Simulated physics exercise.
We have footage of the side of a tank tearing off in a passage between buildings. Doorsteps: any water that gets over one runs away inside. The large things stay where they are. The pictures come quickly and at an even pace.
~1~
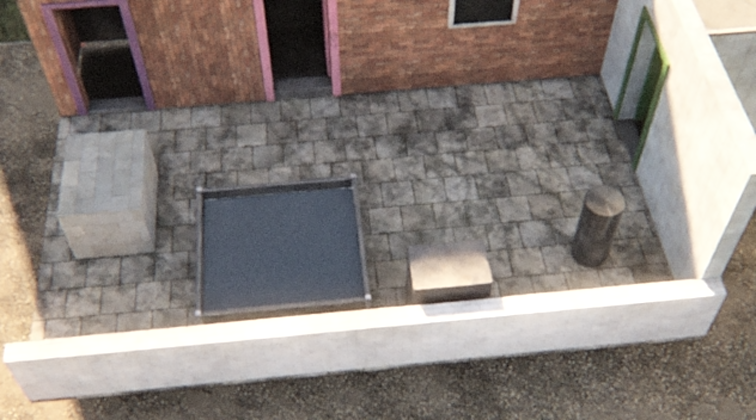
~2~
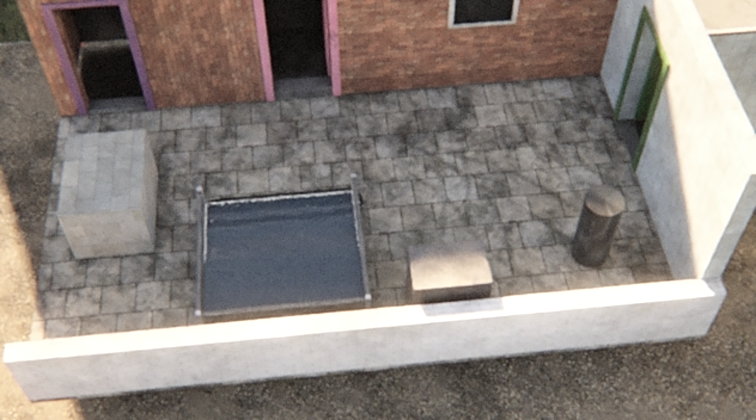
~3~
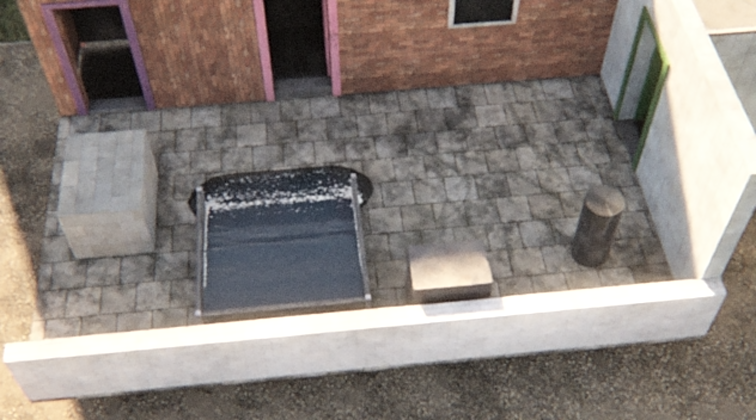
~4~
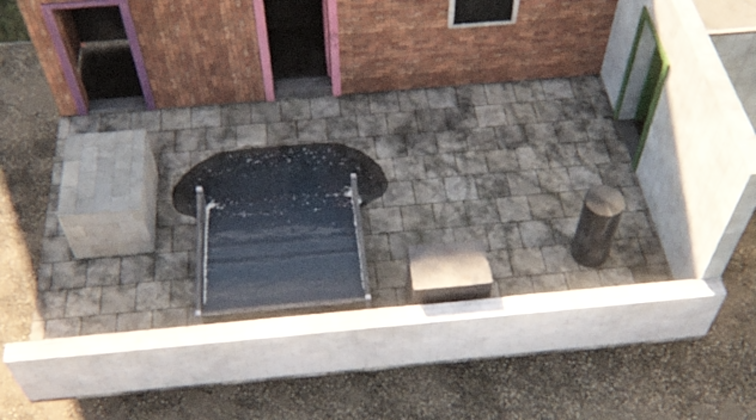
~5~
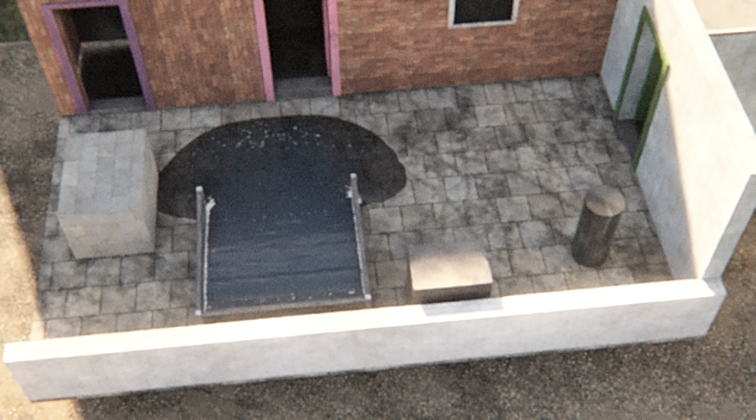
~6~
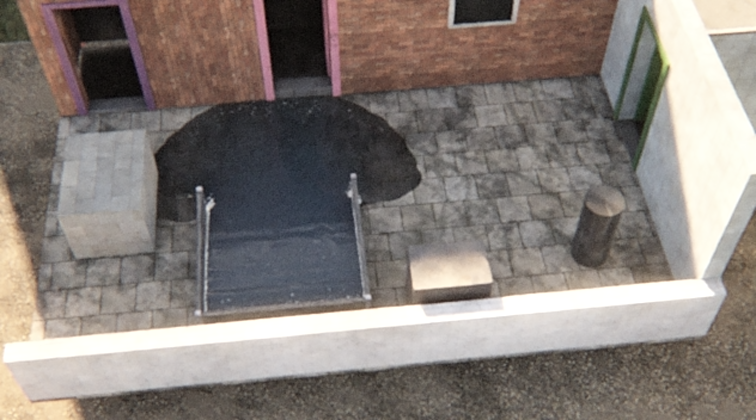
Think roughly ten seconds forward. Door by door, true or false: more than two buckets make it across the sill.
Pink door: True; green door: True; purple door: True.
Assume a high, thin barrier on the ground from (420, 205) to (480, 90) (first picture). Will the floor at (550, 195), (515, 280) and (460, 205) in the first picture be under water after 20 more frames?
Reading them off in sequence: Spared, spared, spared.
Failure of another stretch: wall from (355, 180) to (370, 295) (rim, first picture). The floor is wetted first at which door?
It's the green-painted one.
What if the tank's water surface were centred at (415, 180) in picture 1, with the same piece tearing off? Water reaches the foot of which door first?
It's the pink door.
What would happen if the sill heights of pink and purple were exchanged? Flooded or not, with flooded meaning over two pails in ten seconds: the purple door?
Result for the purple door: It fails to reach it.
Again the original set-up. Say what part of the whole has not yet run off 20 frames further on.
Estimate: Close to 82 %.
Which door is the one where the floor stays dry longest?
Last comes the one in green.
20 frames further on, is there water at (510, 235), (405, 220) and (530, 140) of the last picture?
Point 1: Not wet; point 2: Not wet; point 3: Drenched.
A moment on, water covers 30 % of the floor; the pink door over two buckets in, the green door not reached, the purple door not reached.
Next, water covers 35 % of the floor; the pink door far over two buckets in, the green door not reached, the purple door under two buckets in.
Then, water covers 50 % of the floor; the pink door far over two buckets in, the green door under two buckets in, the purple door over two buckets in.
Later, water covers 70 % of the floor; the pink door far over two buckets in, the green door over two buckets in, the purple door over two buckets in.
In the end, water covers 90 % of the floor; the pink door far over two buckets in, the green door far over two buckets in, the purple door over two buckets in.
